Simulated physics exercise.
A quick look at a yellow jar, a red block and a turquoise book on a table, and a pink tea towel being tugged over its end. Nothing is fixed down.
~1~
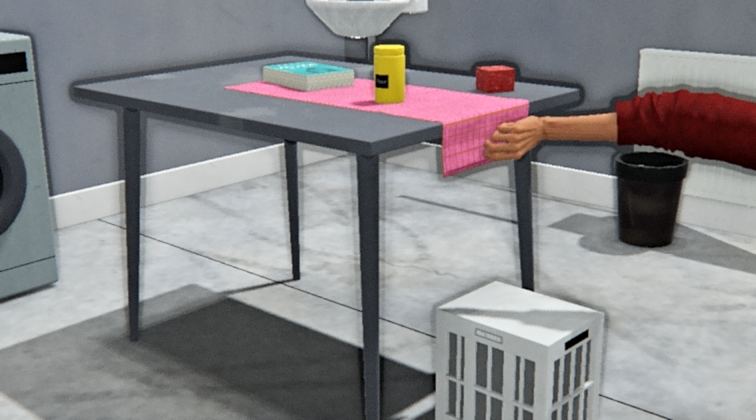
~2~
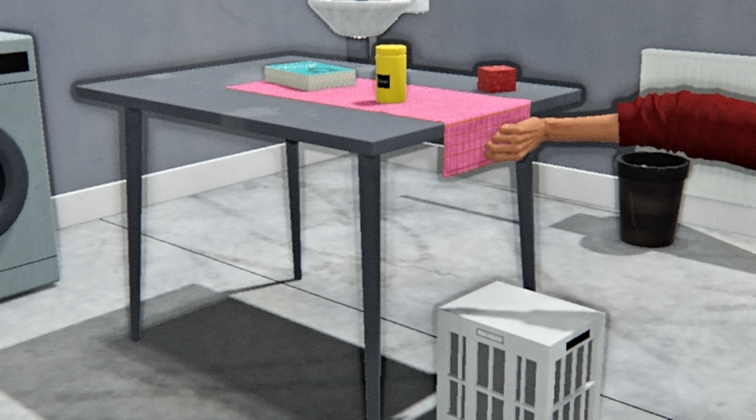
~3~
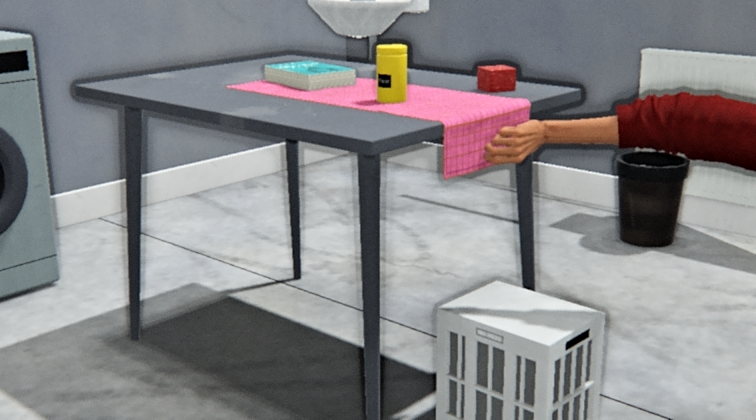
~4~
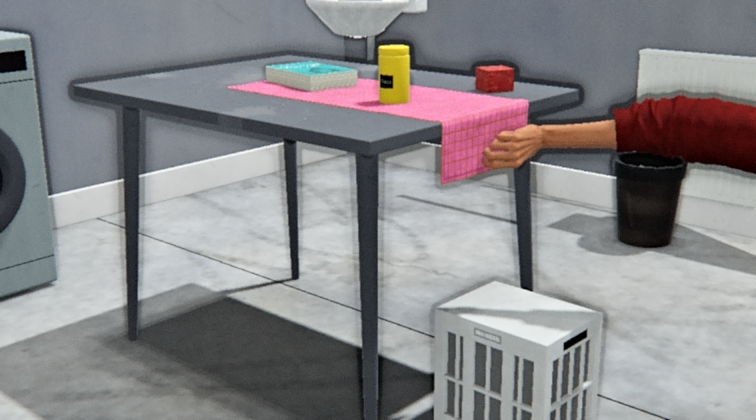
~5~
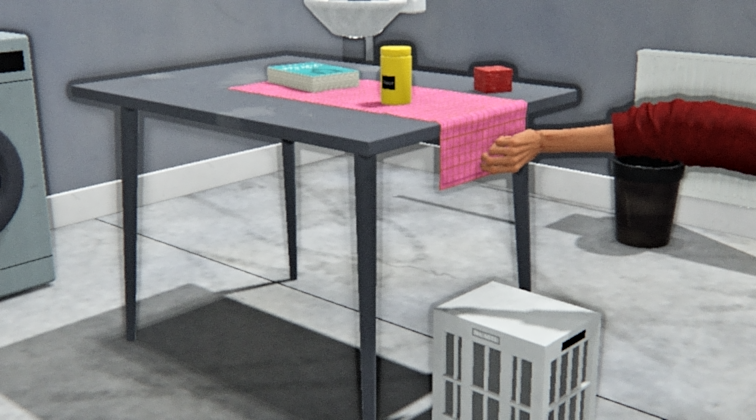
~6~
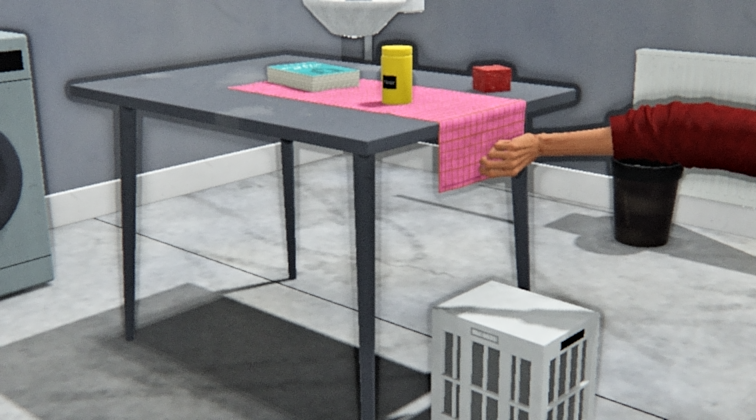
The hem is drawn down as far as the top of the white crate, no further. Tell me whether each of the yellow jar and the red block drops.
Outcome: The yellow jar is carried off the end and the red block stays on the table.
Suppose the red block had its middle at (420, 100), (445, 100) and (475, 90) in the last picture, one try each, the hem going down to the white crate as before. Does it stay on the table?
First place: Falls off; second place: Goes over the edge; third place: Drops.
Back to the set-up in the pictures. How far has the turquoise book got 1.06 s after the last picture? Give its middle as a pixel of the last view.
By then it is at (352, 82).
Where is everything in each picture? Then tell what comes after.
In the first frame, tea towel end (443, 178); yellow jar (389, 47); red block (495, 68); turquoise book (308, 68); top of the crate (523, 324).
In the second frame, tea towel end (443, 178), far hem (224, 88); red block (497, 68); red block stands beside the cloth.
In the third frame, tea towel end (444, 179); yellow jar (392, 46).
In the fourth frame, tea towel end (440, 185), far hem (225, 88); red block (495, 68).
In the fifth frame, tea towel end (439, 190); yellow jar (396, 48).
In the sixth frame, tea towel end (438, 193), far hem (227, 89); yellow jar (397, 47); red block (492, 68); top of the crate (519, 324).
Then, 1.06 s later than the last view, hem going down; jar carried along near (445, 81); block as before.
Then, 2.02 s later than the last view, hem going down; jar down below near (519, 281); block as before.
Finally, hem on the crate; jar down below near (519, 281); block as before. The yellow jar falls off and the red block remains up there.
